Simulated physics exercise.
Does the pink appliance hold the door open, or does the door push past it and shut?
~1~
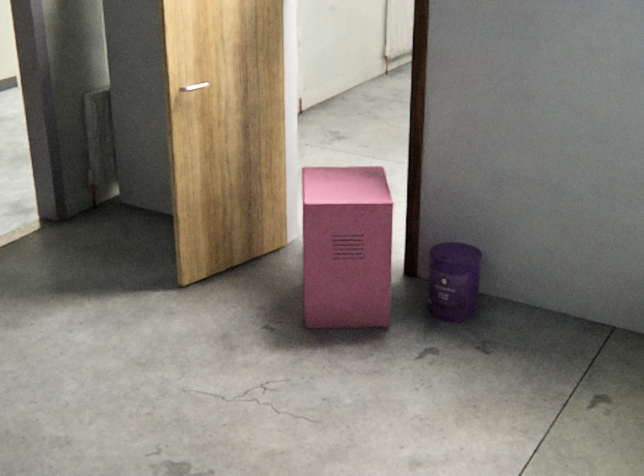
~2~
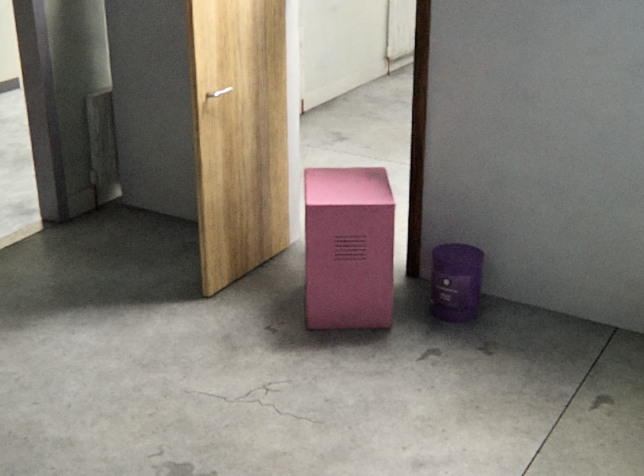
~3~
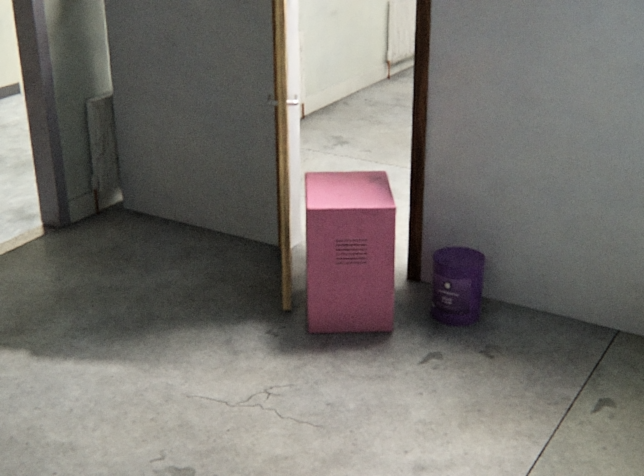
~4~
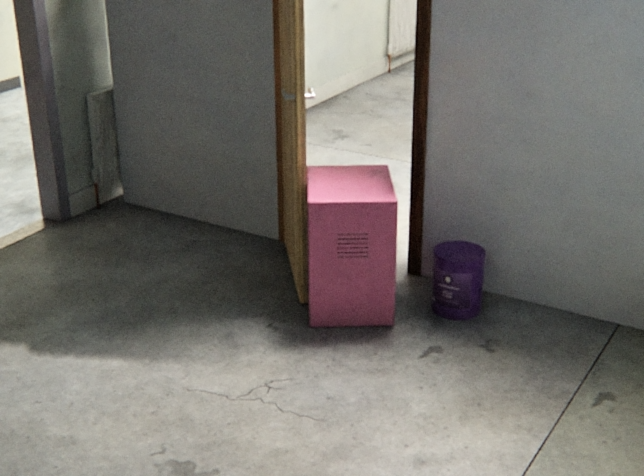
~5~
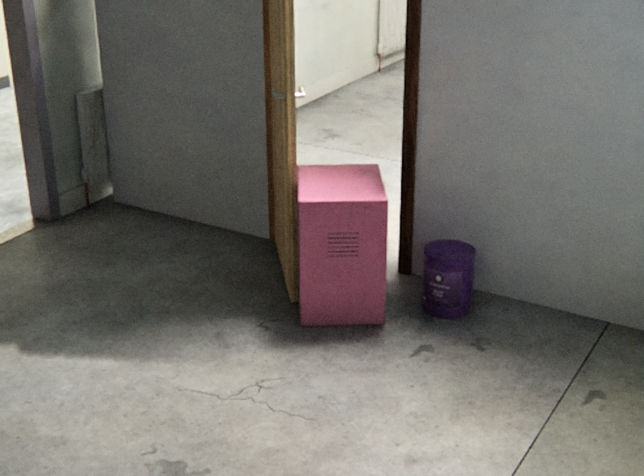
The pink appliance holds the door open. The door comes up against it and stops partly open, and the appliance does not shift.
